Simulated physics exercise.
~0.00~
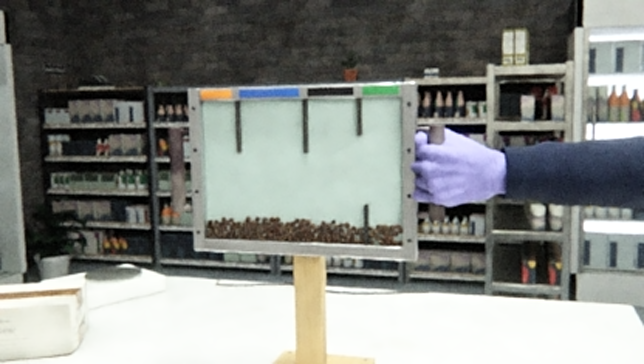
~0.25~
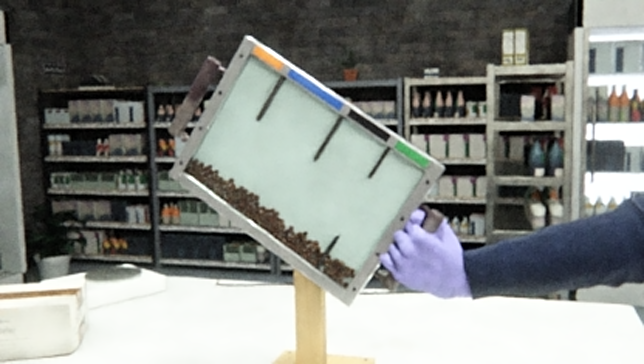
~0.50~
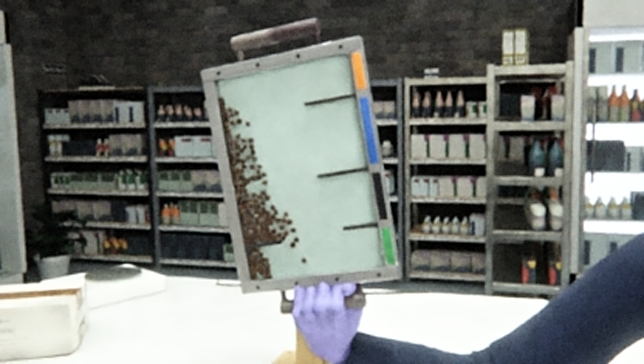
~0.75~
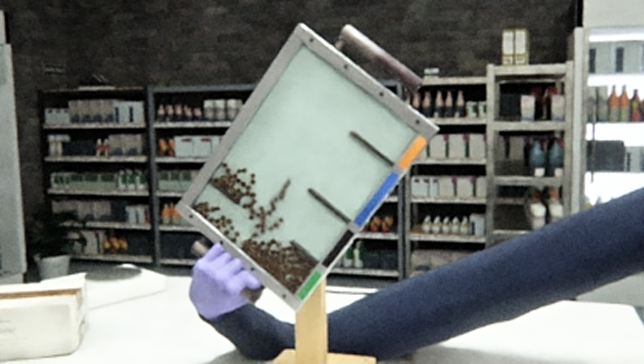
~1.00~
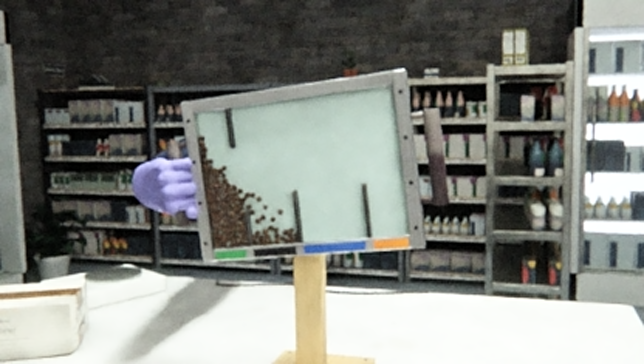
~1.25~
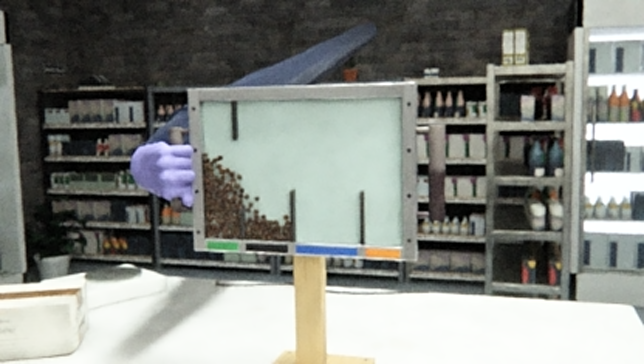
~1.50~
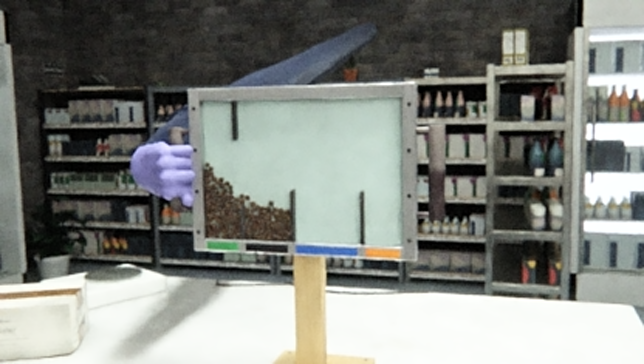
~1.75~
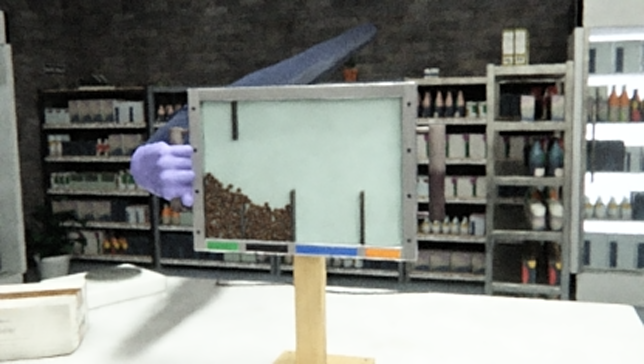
In a shop, a purple-gloved hand turning a clear-faced case clockwise until upside down, dark beads sliding to settle over green and black.
